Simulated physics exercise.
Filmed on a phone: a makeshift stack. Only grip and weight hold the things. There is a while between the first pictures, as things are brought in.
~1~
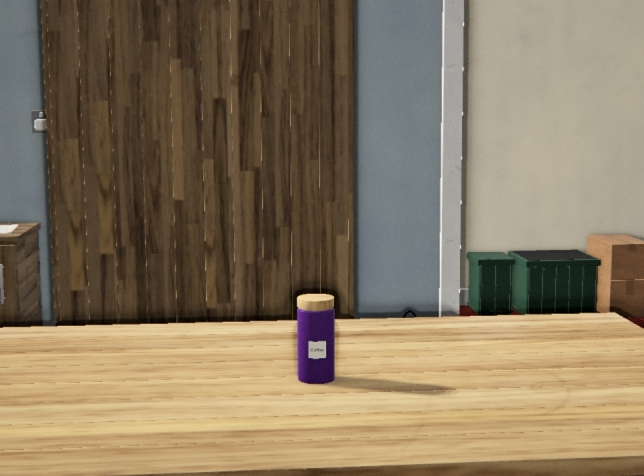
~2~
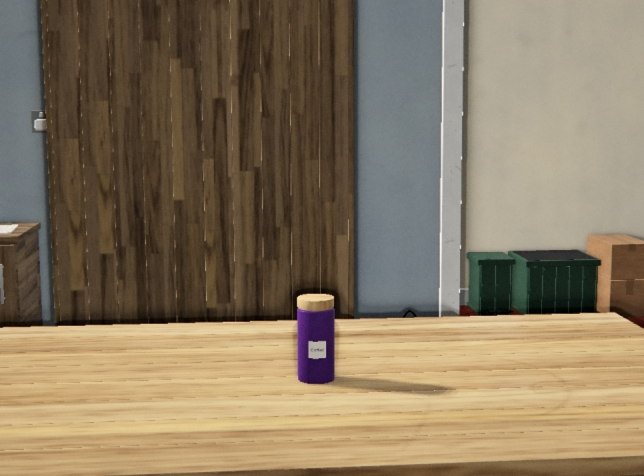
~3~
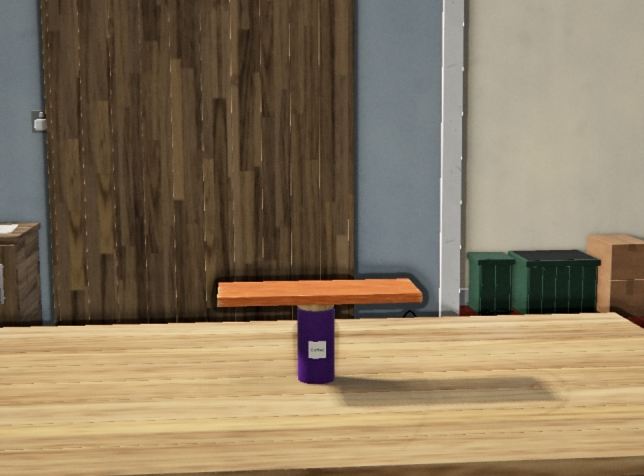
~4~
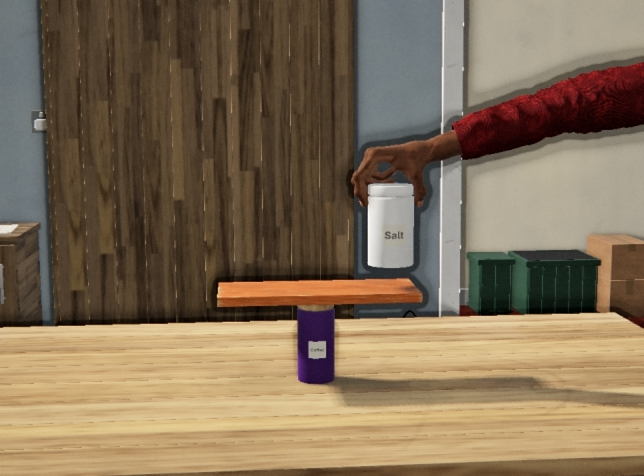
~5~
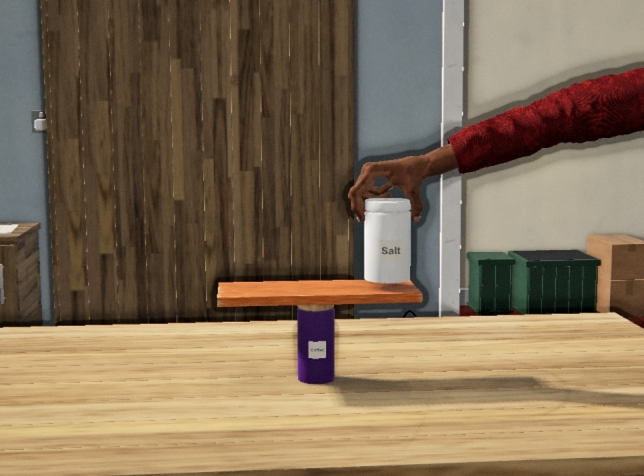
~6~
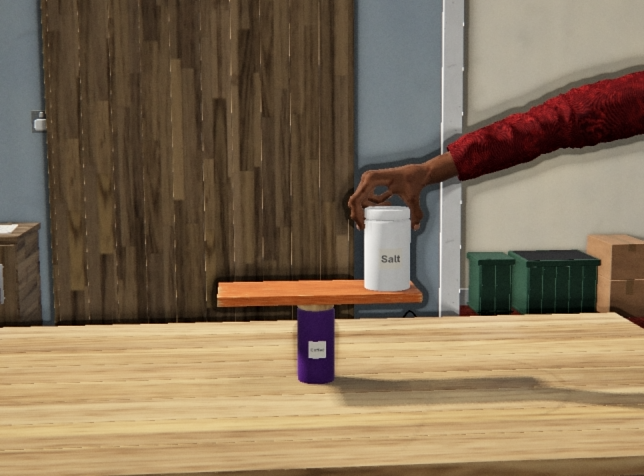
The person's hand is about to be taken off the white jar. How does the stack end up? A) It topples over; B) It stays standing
It topples over.
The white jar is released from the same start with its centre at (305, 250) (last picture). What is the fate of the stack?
Stands.
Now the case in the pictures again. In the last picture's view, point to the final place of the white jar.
It finishes at about (450, 358).
Then, 0.40 s past the last view, white jar now fallen; orange board rocked 57° from its first pose.
Then, 0.60 s past the last view, orange board on its side.
Then, 1.20 s past the last view, orange board now fallen.
Finally, fallen, orange board and white jar; purple jar still in place. Final places as the last picture's camera would see them, white jar near (449, 358). The stack loses its balance.
